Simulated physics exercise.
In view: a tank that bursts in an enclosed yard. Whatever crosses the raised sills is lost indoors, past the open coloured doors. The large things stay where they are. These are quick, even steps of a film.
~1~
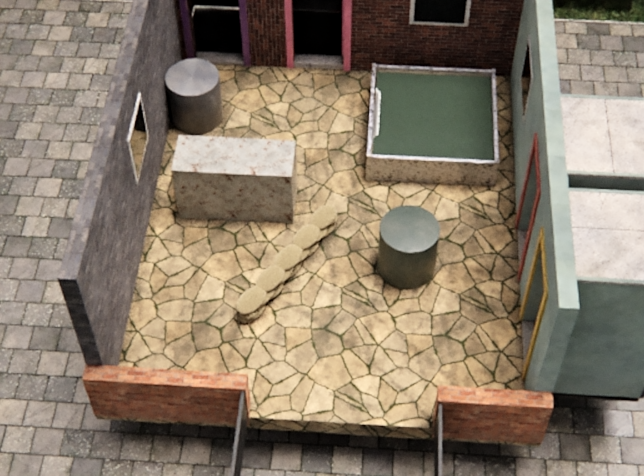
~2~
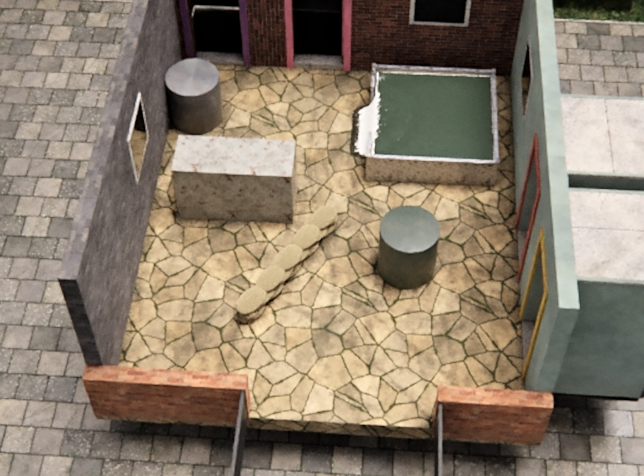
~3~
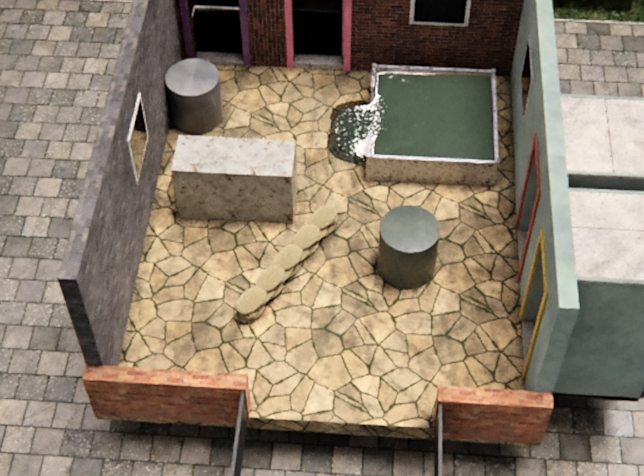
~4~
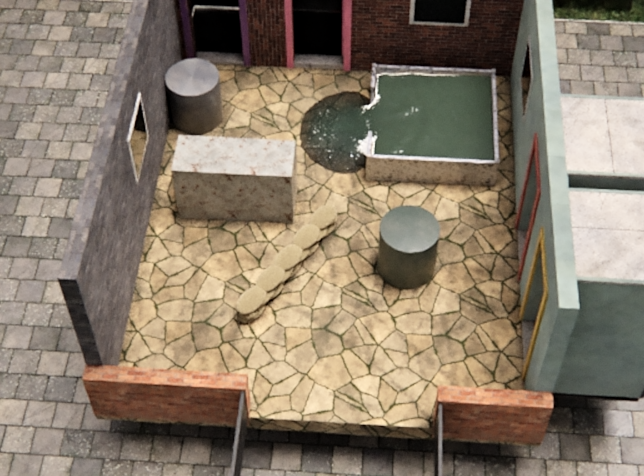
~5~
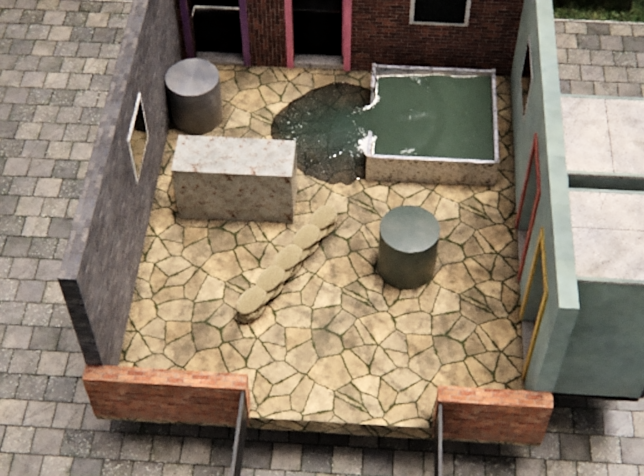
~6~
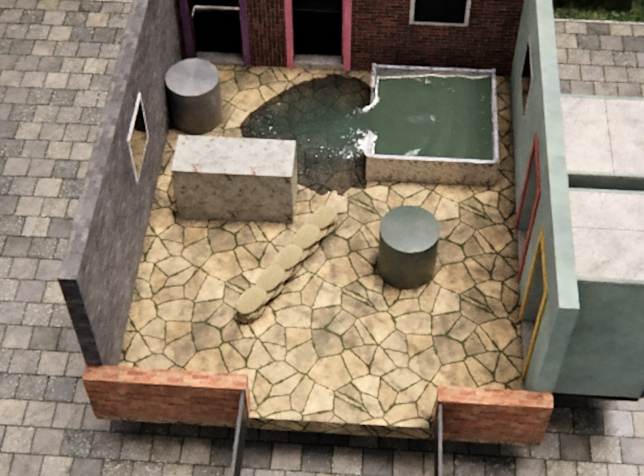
Green water bursts from the left side of a tank and spreads left across the stone yard.
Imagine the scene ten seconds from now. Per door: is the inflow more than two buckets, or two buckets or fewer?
In the end the red door does not exceed two buckets; the pink door does not exceed two buckets; the yellow door does not exceed two buckets; the purple door exceeds two buckets.
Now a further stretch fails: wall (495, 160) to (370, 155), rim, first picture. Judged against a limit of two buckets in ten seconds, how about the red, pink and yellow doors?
Going through them: Red tops the limit, pink doesn't reach it, yellow tops the limit.
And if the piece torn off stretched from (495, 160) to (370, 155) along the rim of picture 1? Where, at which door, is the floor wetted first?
Answer: The red-painted one.
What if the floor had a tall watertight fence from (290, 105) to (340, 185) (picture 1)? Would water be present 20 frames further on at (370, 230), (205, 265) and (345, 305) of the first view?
Results in order: Swamped / bone-dry / swamped.
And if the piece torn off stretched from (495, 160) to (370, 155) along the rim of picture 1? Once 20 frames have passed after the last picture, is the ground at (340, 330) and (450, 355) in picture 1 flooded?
The first spot is soaked and the second is soaked.
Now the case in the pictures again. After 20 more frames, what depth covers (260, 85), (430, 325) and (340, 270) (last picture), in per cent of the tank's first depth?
Going in order, roughly 16, 0 and 0 %.
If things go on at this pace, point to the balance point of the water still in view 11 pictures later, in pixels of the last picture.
Point: (363, 134).
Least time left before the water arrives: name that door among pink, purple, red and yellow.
It's the one in pink.
A moment on, water covers 20 % of the floor; the red door not reached, the pink door wet at the sill, nothing in, the yellow door not reached, the purple door not reached.
Next, water covers 25 % of the floor; the red door not reached, the pink door wet at the sill, nothing in, the yellow door not reached, the purple door under two buckets in.
Then, water covers 35 % of the floor; the red door not reached, the pink door wet at the sill, nothing in, the yellow door not reached, the purple door over two buckets in.
Later, water covers 50 % of the floor; the red door not reached, the pink door wet at the sill, nothing in, the yellow door not reached, the purple door far over two buckets in.
In the end, water covers 75 % of the floor; the red door under two buckets in, the pink door wet at the sill, nothing in, the yellow door not reached, the purple door far over two buckets in.
